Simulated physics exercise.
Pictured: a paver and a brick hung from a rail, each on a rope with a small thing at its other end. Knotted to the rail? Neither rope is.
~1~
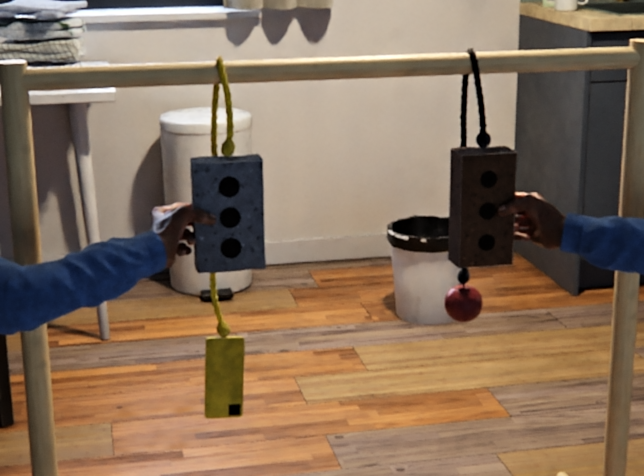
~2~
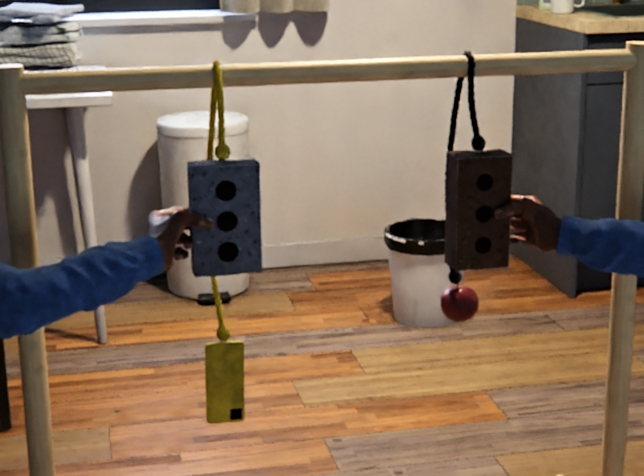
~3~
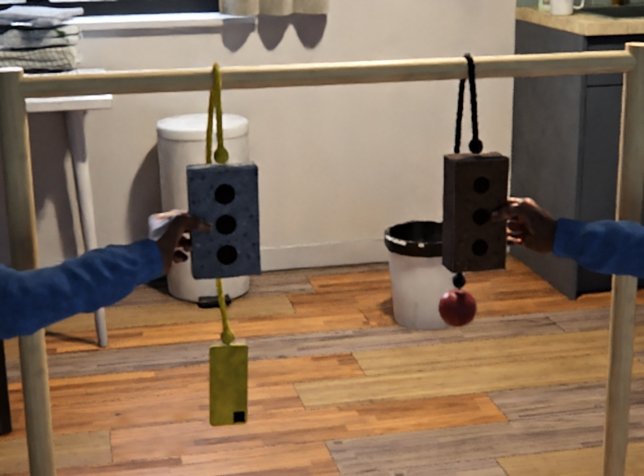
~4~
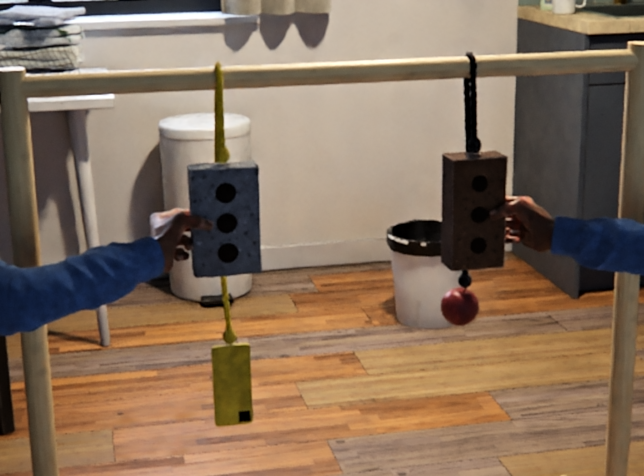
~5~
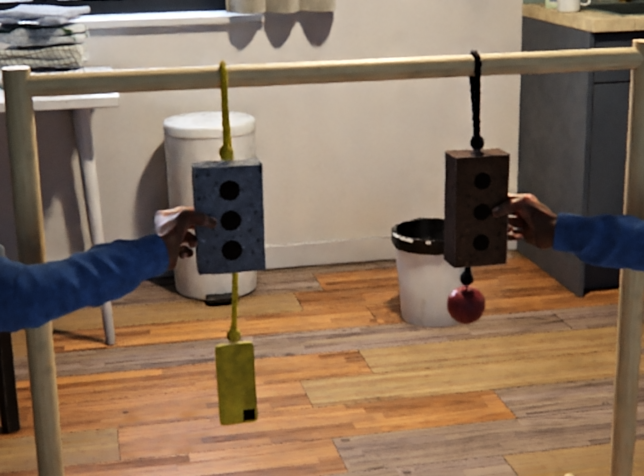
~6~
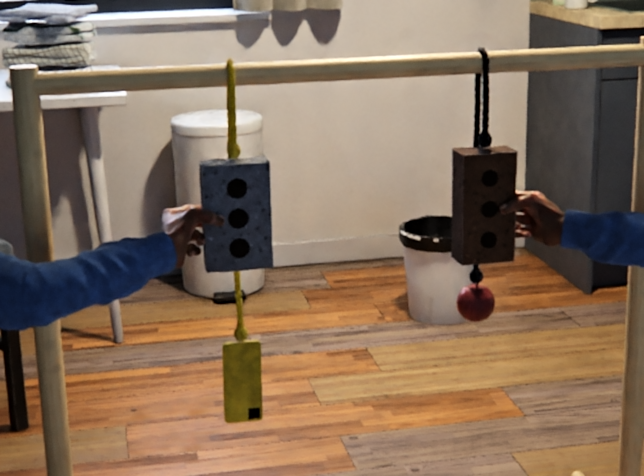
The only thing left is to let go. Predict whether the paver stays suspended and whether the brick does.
My prediction: The paver falls, the brick falls.
Then, 0.32 s after the last picture, paver dropping near (240, 302); brick dropping near (482, 313).
Then, 0.62 s after the last picture, paver on the floor; brick on the floor.
At rest, paver on the floor; brick on the floor. The paver pulls its rope through and the brick runs down to the floor.
